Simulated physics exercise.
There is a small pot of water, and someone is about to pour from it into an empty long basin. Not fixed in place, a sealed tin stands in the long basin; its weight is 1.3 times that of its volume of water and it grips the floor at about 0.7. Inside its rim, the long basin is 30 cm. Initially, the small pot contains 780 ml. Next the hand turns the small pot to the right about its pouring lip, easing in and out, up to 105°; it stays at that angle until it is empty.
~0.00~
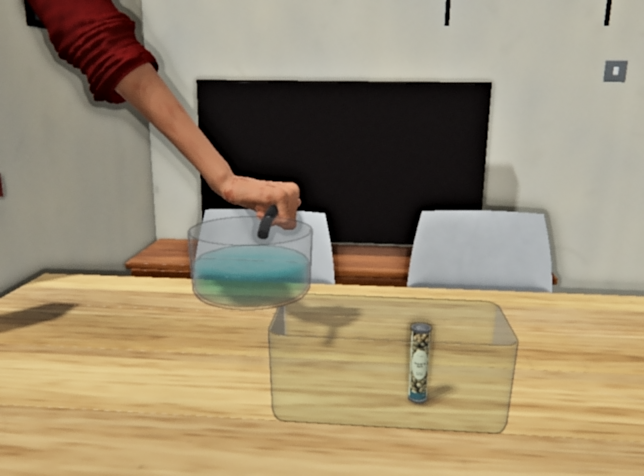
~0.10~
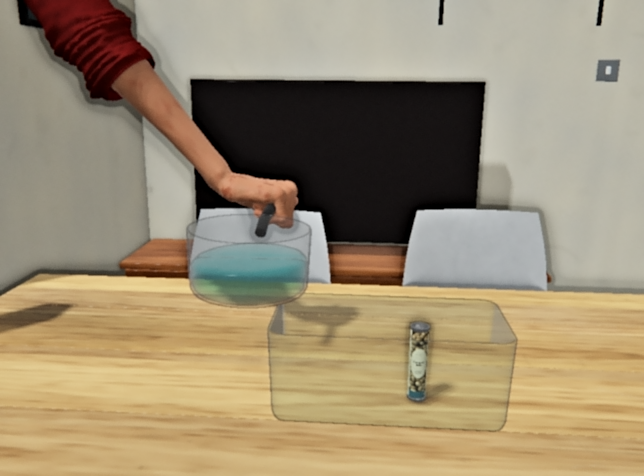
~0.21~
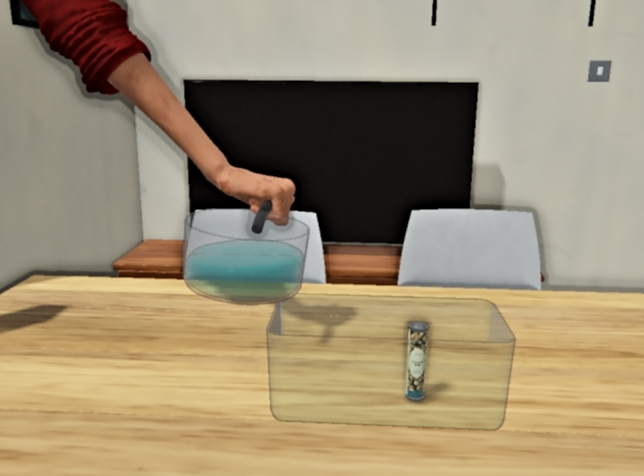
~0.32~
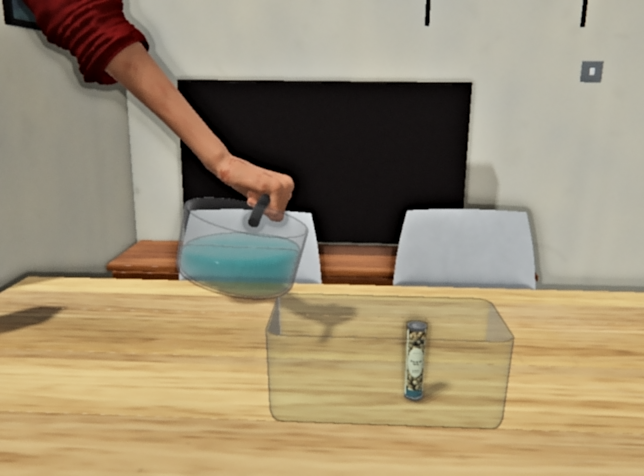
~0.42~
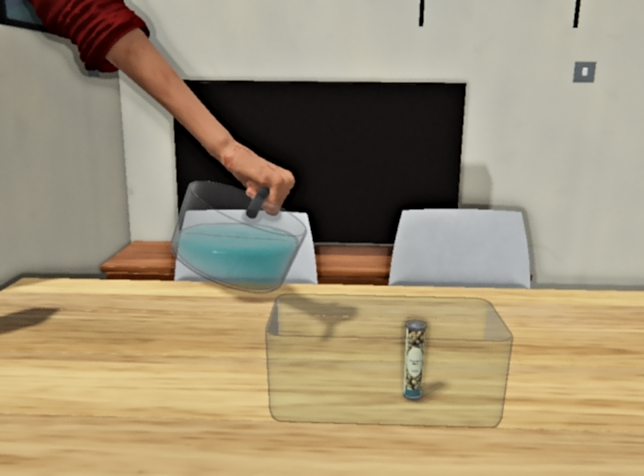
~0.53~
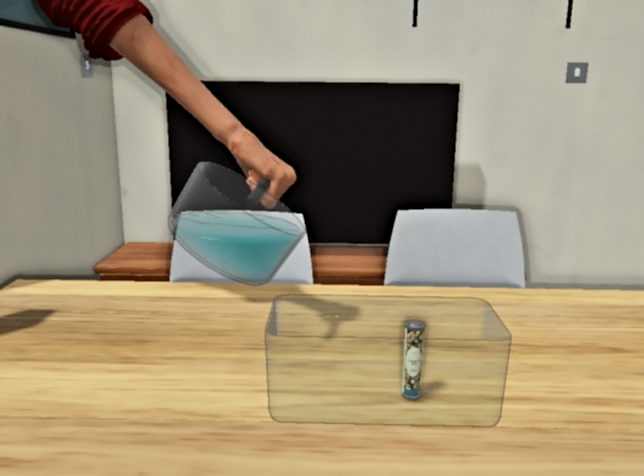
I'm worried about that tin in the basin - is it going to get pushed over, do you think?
It does not come down.
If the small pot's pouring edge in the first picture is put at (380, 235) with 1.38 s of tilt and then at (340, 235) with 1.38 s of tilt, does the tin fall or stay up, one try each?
Run one: It does not tip. Run two: It tumbles.
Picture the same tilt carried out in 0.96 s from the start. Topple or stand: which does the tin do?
The tin topples.
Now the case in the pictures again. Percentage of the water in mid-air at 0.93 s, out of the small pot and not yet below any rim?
Some 32 per cent, I reckon.
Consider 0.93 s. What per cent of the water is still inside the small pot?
Around 48 in a hundred.
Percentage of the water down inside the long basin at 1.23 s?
About 78 %.
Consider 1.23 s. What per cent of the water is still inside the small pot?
What remains is about 10 percent of it all.
By 0.93 s the tilt is 80° and 47 per cent is still to pour; the tin stands where it began.
By 1.23 s the tilt is 102° and 9 per cent is still to pour; the tin stands 1 cm from where it began.
By 1.54 s the tilt is 105° and 0 per cent is still to pour; the tin stands where it began.
By 1.88 s the tilt is 105° and 0 per cent is still to pour; the tin stands where it began.
At rest the tin stands 1 cm from where it began.
